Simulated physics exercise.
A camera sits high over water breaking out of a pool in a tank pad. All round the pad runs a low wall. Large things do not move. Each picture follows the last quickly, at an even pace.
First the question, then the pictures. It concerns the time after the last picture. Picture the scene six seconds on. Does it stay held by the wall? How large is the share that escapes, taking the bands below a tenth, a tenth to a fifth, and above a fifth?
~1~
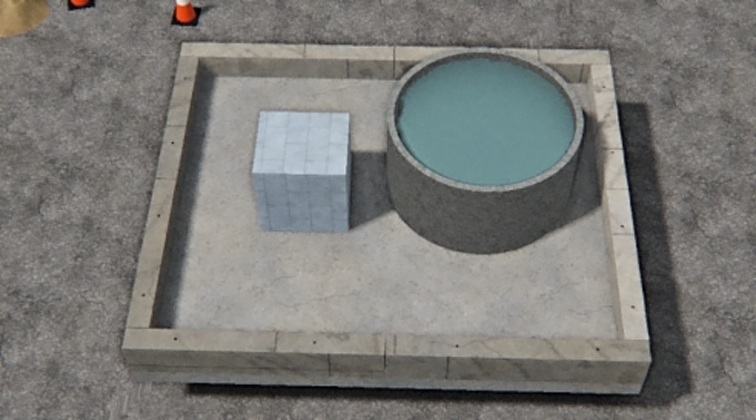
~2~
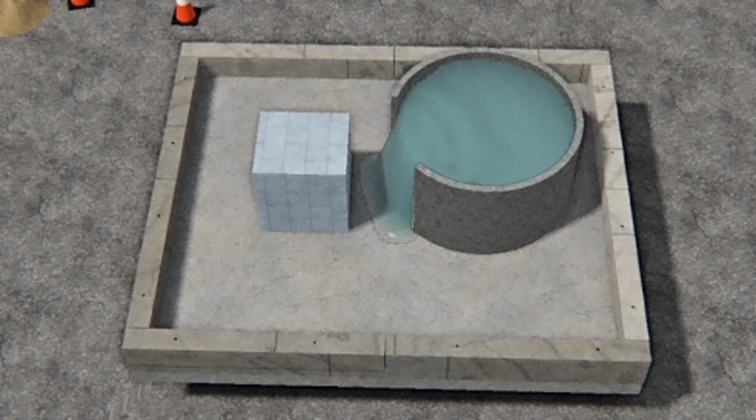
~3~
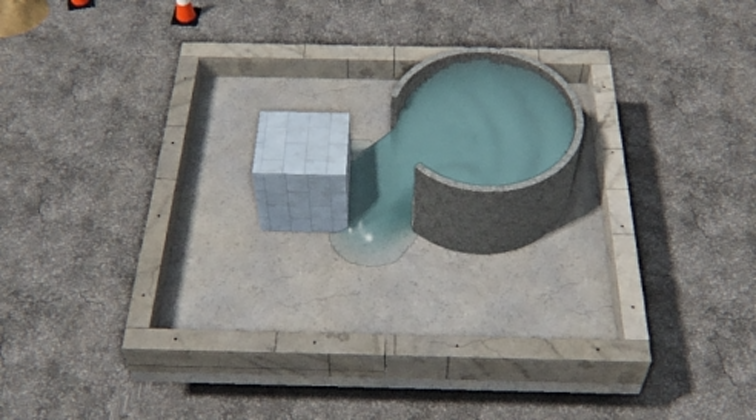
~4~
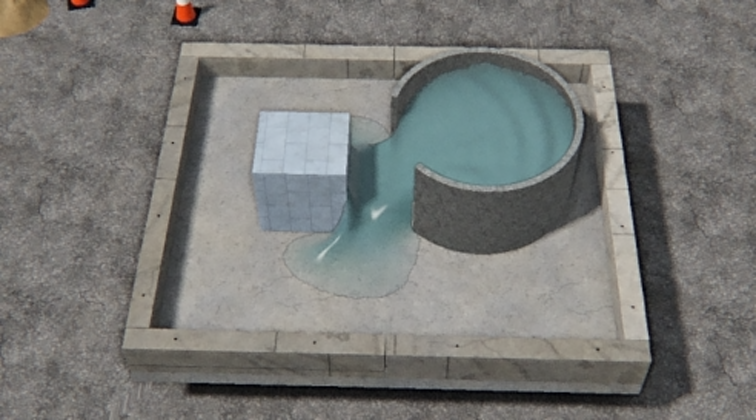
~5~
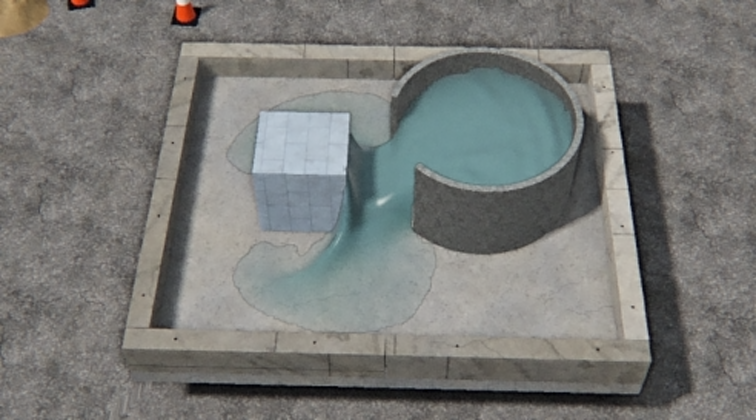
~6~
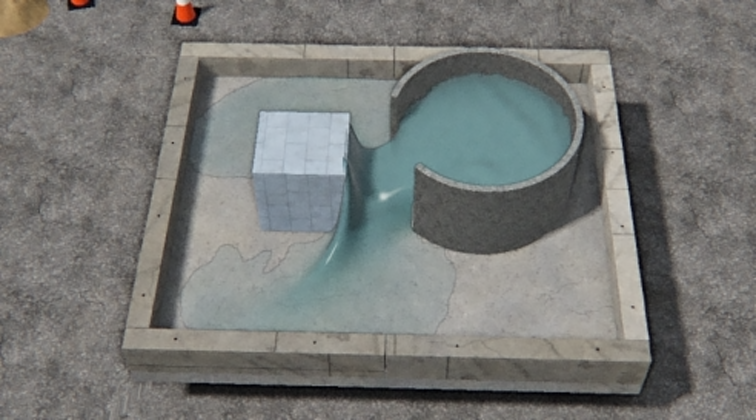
Out of it all, the share that escapes never reaches a tenth.
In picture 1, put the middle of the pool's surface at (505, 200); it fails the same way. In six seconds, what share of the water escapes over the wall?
About 14 %.
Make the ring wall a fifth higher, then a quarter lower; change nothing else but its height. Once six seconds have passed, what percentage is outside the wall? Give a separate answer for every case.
Roughly 0 per cent, then roughly 8 per cent.
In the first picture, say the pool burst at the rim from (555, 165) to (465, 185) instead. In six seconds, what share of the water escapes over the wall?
Around 16 percent.
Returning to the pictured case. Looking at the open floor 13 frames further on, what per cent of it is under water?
I'd say close to 90 per cent.
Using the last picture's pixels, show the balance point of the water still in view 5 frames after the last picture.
Centre of mass: Roughly (397, 198).
A moment on, water covers 45 % of the floor; the low wall has let 0 % over.
Next, water covers 55 % of the floor; the low wall has let 0 % over.
Then, water covers 70 % of the floor; the low wall has let 3 % over.
Later, water covers 75 % of the floor; the low wall has let 4 % over.
In the end, water covers 80 % of the floor; the low wall has let 4 % over.
